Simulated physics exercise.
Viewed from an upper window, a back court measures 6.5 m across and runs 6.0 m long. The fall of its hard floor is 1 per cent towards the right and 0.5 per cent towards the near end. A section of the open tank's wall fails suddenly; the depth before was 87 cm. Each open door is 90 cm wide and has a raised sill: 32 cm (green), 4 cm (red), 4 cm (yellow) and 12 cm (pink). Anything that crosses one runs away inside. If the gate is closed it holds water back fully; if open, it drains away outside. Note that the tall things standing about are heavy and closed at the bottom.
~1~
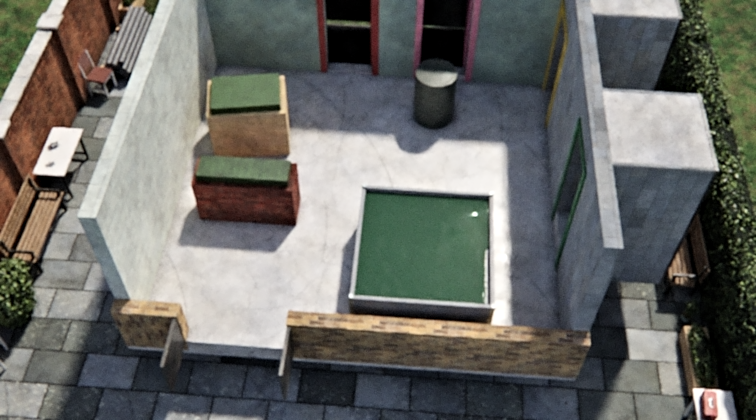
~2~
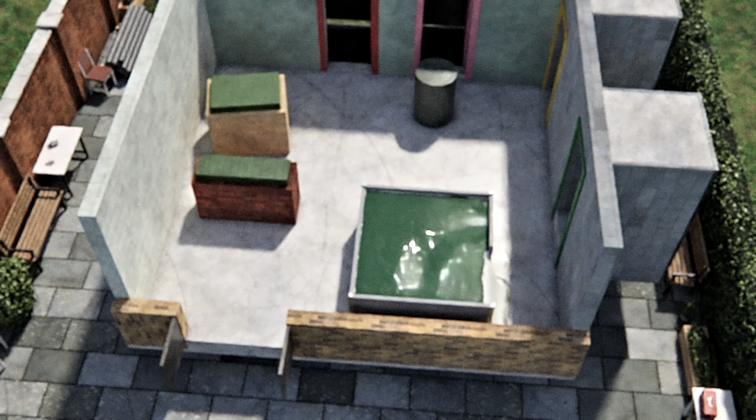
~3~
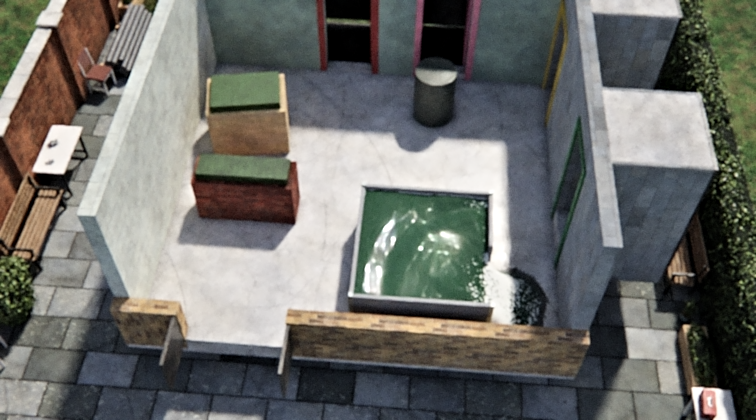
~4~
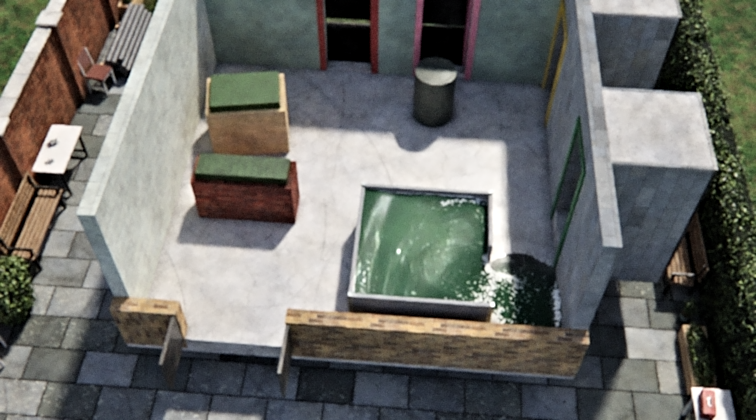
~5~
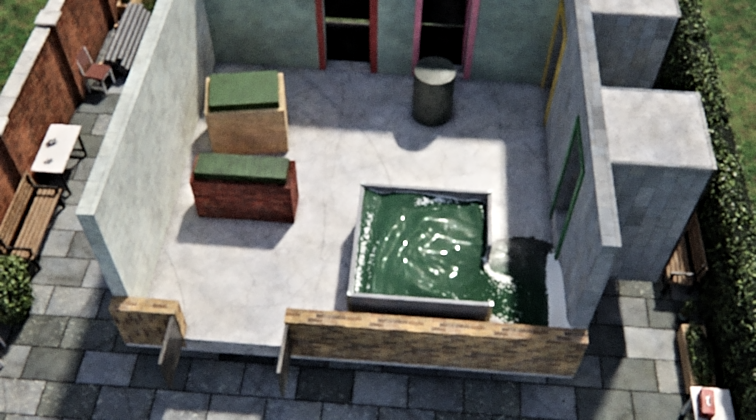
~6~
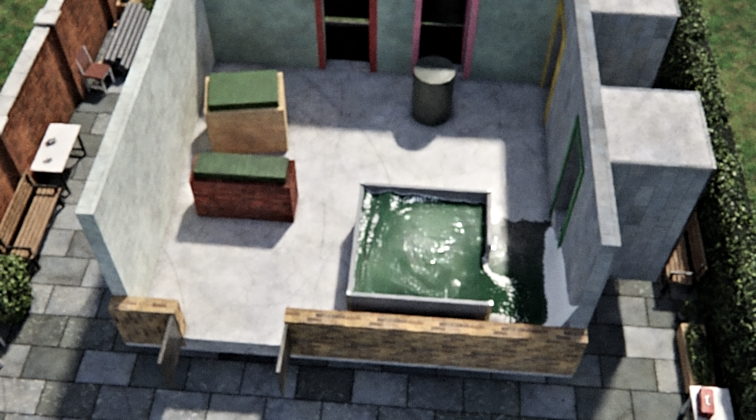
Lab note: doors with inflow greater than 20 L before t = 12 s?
Green door not greater, red door greater, yellow door greater, pink door greater.
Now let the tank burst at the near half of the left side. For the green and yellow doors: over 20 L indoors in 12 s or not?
At green the amount is beneath the mark, while at yellow it is higher than the mark.
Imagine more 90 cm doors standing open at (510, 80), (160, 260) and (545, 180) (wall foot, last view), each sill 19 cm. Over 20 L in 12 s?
Well, the first is on the high side, the second is on the low side, and the third is on the low side.
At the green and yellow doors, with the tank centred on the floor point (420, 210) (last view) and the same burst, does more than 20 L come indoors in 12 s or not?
Green gets more than that, yellow gets more than that.
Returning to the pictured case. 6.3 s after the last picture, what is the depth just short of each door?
Readings (cm): Green = 12; red = 4; yellow = 18; pink = 13.
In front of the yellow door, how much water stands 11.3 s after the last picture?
I'd put it near 10.5 cm.
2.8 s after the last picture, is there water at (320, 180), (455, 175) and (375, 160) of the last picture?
Going in order, clear, then covered, then covered.
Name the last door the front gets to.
Result: Red door.
Then, 0.7 s after the last picture water covers 15 % of the floor and is deepest (76 cm) near (560, 353); green door 22 cm at the sill, 0 L in, red door not reached, yellow door not reached, pink door not reached.
Then, 1.5 s after the last picture water covers 35 % of the floor and is deepest (56 cm) near (512, 349); green door 25 cm at the sill, 0 L in, red door not reached, yellow door 6 cm at the sill, 0 L in, pink door not reached.
Then, 2.8 s after the last picture water covers 60 % of the floor and is deepest (40 cm) near (560, 353); green door 22 cm at the sill, 1 L in, red door 5 cm at the sill, 0 L in, yellow door 14 cm at the sill, 36 L in, pink door 23 cm at the sill, 65 L in.
Then, 6.3 s after the last picture water covers 90 % of the floor and is deepest (22 cm) near (512, 349); green door 12 cm at the sill, 1 L in, red door 4 cm at the sill, 1 L in, yellow door 18 cm at the sill, 353 L in, pink door 13 cm at the sill, 129 L in.
Then, 11.3 s after the last picture water covers 100 % of the floor and is deepest (14 cm) near (560, 353); green door 7 cm at the sill, 1 L in, red door 9 cm at the sill, 40 L in, yellow door 11 cm at the sill, 570 L in, pink door 7 cm at the sill, 131 L in.
